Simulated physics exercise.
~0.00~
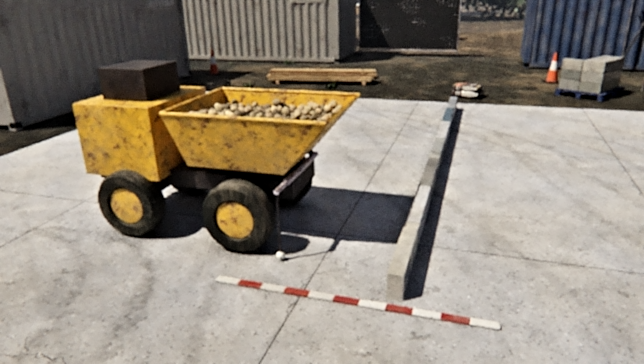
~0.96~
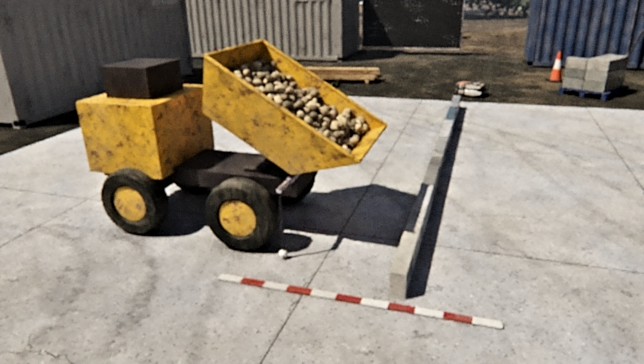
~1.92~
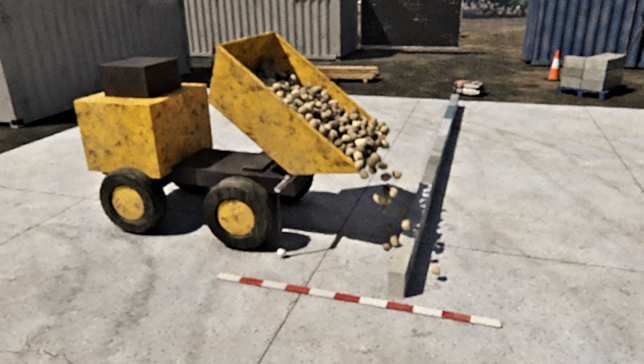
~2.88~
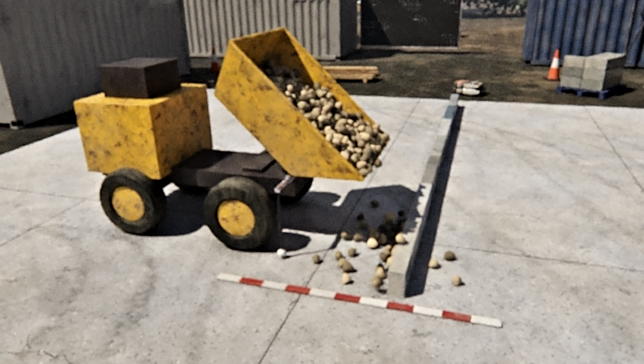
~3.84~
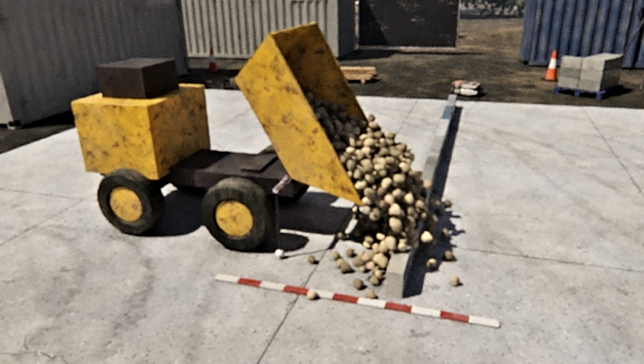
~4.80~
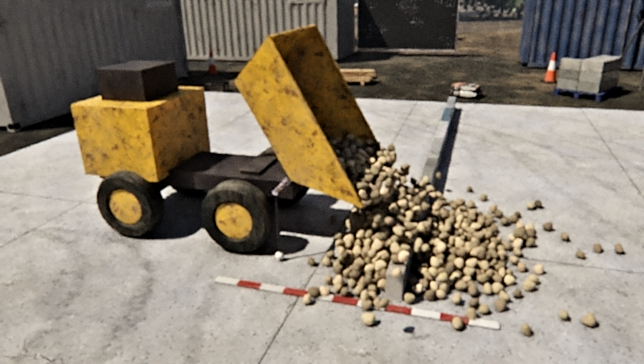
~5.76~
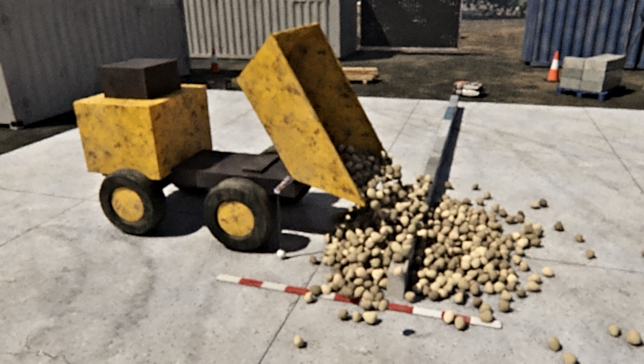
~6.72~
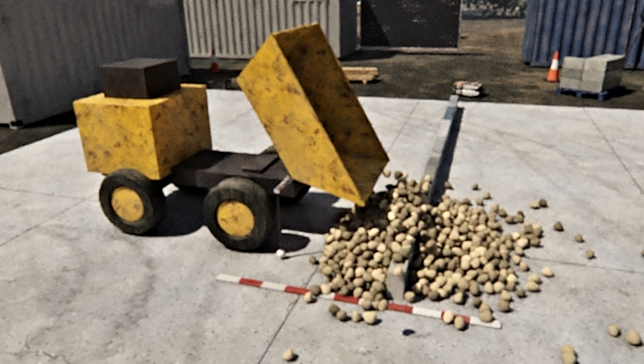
Yellow dumper skip tipping in stages, spilling pale rounded stones onto concrete until it empties and they lie heaped across a low kerb.
